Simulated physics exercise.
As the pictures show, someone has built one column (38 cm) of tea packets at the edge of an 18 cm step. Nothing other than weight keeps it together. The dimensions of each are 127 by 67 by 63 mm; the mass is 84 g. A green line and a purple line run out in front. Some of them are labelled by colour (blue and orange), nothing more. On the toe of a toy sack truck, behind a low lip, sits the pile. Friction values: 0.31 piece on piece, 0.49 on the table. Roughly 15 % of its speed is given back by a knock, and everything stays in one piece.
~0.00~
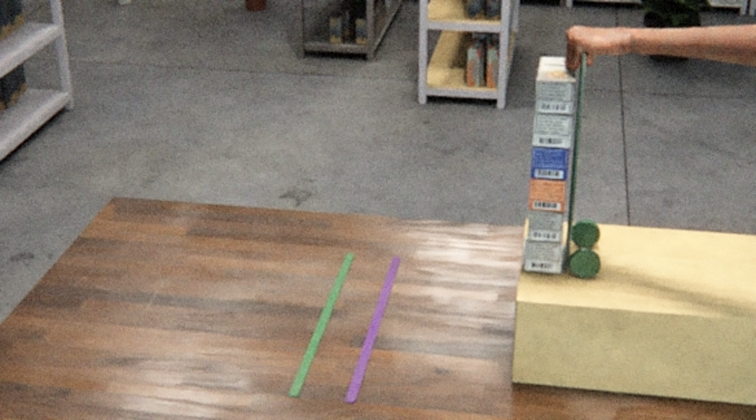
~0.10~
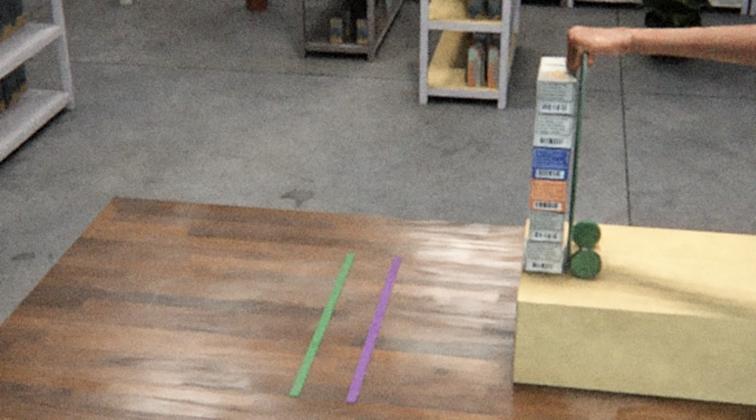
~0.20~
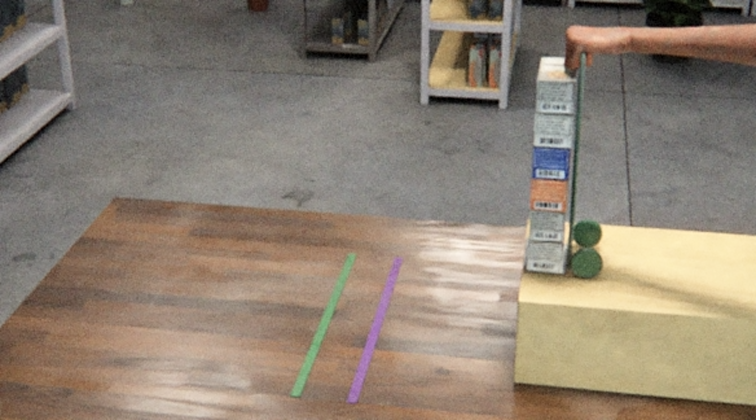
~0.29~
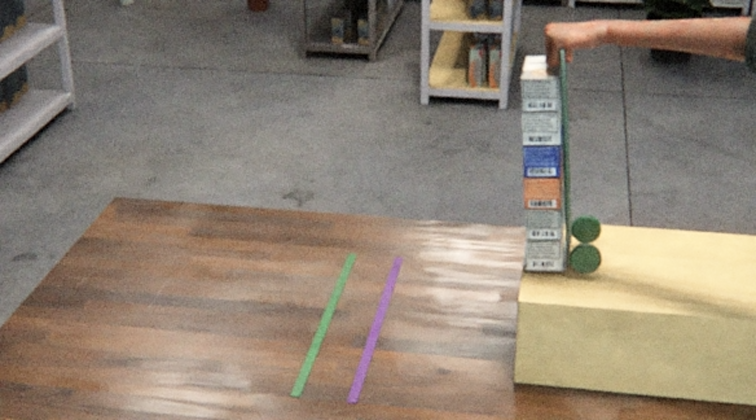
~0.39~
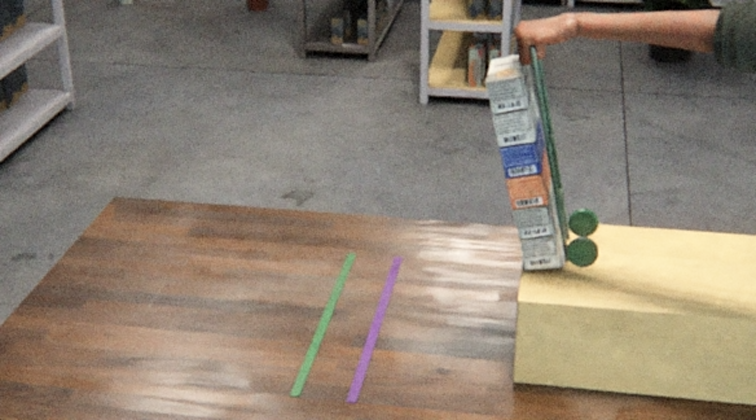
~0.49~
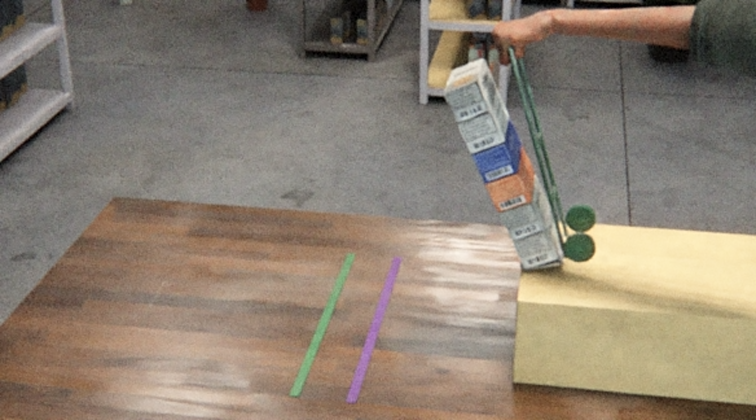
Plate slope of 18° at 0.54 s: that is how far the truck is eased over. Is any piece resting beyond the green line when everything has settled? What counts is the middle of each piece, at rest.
Yes.
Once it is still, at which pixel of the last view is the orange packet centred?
Near pixel (414, 312).
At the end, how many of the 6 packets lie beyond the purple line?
Counting them up, I get 2.
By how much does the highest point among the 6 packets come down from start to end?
Roughly 49 centimetres.
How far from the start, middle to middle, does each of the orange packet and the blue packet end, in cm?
About: Orange 40, blue 50.
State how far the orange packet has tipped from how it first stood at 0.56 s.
Around 40° from its start.
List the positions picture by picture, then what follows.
In the first frame (we follow the side turned to the camera), truck frame (580, 102) 0° forward; green line, near end, (299, 379); purple line, near end, (355, 384); blue packet (550, 164); orange packet (548, 196); no piece has moved.
The second frame shows truck frame (581, 102) 0° forward; blue packet (551, 164).
The third frame shows truck frame (580, 101) 1° forward; blue packet (551, 164).
The fourth frame shows truck frame (564, 98) 6° forward; blue packet (542, 162) tipped 5°; orange packet (542, 194) tipped 5°; steepest lean 5°, the packet at (544, 256); 6 stirred so far.
The fifth frame shows truck frame (540, 94) 12° forward; blue packet (520, 161) tipped 14°; orange packet (527, 192) tipped 14°; steepest lean 14°, the packet at (514, 128); 6 stirred so far.
The sixth frame shows truck frame (522, 94) 17° forward; green line, near end, (300, 379); purple line, near end, (356, 385); blue packet (495, 164) tipped 25°; orange packet (508, 193) tipped 25°; steepest lean 25°, the packet at (481, 133); 6 stirred so far.
Around 0.56 s, none of the 6 packets past the green line, 6 disturbed; blue packet tipped 37°, 24 mm lower; orange packet tipped 37°.
Around 0.68 s, none of the 6 packets past the green line, 6 disturbed; orange packet tipped 64°, 9 cm lower; blue packet tipped 63°, 12 cm lower.
Around 0.84 s, 1 of the 6 packets past the green line; orange packet on its side; blue packet on its side.
Finally (1.6 s), 1 of the 6 packets past the green line; blue packet on its side; orange packet on its side. The farthest middle lies 57 mm beyond that line. Seen by the last camera, middles, blue packet near (377, 309), orange packet near (414, 312).
